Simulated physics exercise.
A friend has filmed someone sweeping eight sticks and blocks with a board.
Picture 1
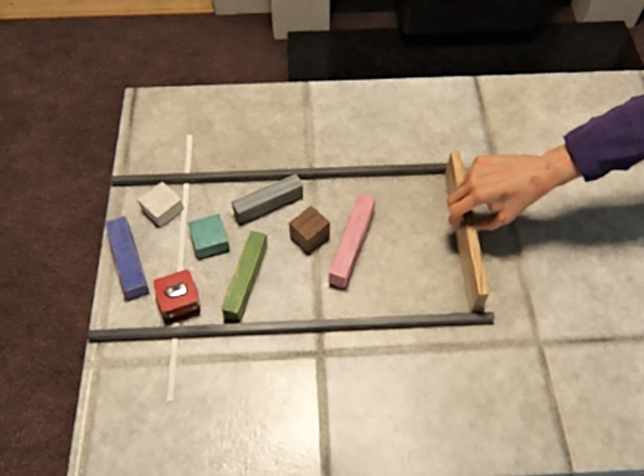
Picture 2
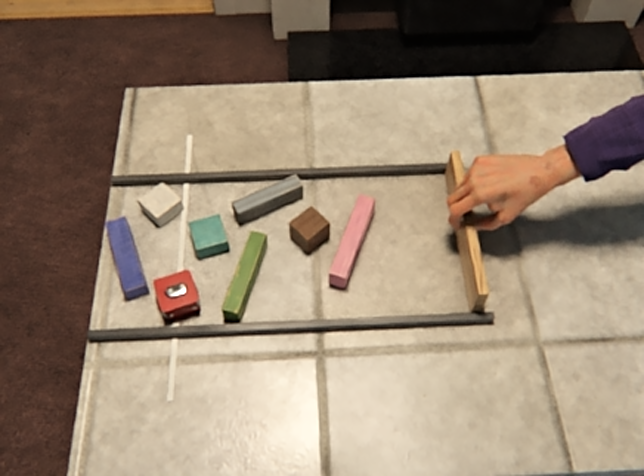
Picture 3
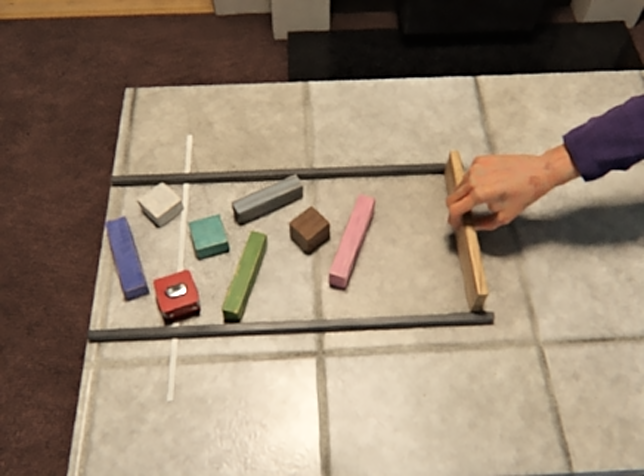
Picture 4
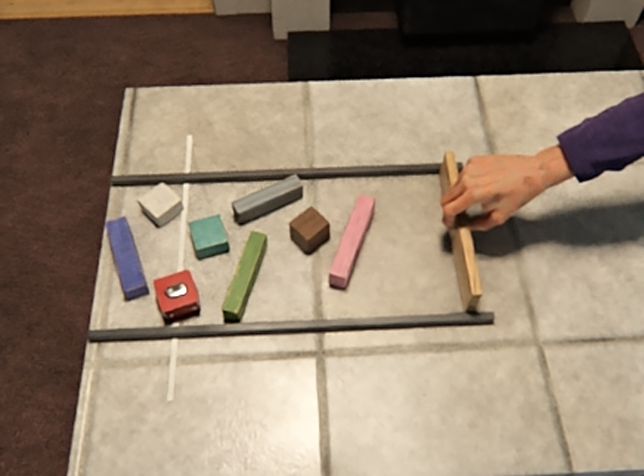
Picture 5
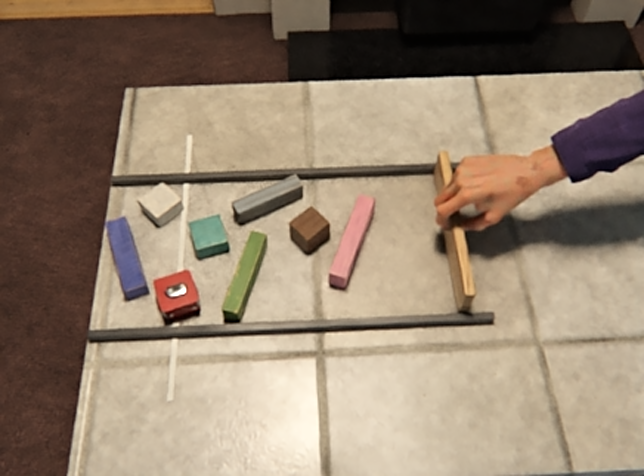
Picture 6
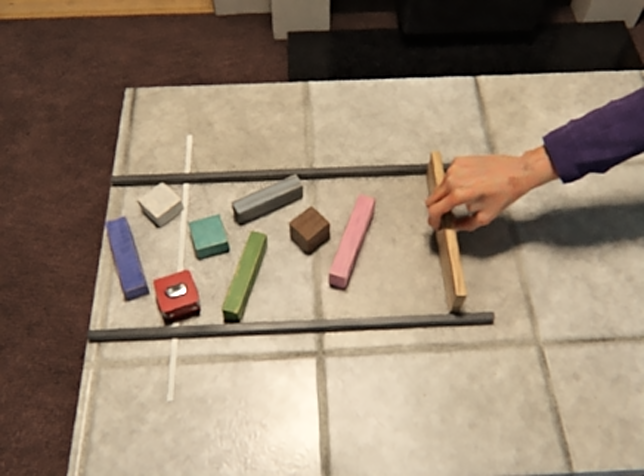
To begin with, a hand in a purple sleeve holds a wooden board upright between two dark rails, right of scattered coloured sticks and blocks on a tiled surface. After staying still briefly, the hand slides the board a short way left, while the sticks and blocks remain unmoved and untouched.
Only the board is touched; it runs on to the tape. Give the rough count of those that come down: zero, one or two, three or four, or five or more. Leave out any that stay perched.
As it turns out, the number that fall off is one or two.
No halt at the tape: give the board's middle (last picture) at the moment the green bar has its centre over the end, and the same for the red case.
Its middle is around (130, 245) and around (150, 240).
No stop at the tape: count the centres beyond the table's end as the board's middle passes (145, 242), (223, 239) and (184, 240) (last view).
The counts: 4, 0 and 1.
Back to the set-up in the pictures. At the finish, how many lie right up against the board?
It touches 2.
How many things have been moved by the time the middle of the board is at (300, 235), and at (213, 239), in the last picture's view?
By then 4, and 8.
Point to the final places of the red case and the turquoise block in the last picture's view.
First (122, 306), then (115, 245).
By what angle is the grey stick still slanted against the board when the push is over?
Some 60 degrees.
Early on, none off yet; blue bar at rest near (127, 257); white block at rest near (161, 205); red case at rest near (178, 296).
Finally, the number that fall off is one or two; lost, blue bar.
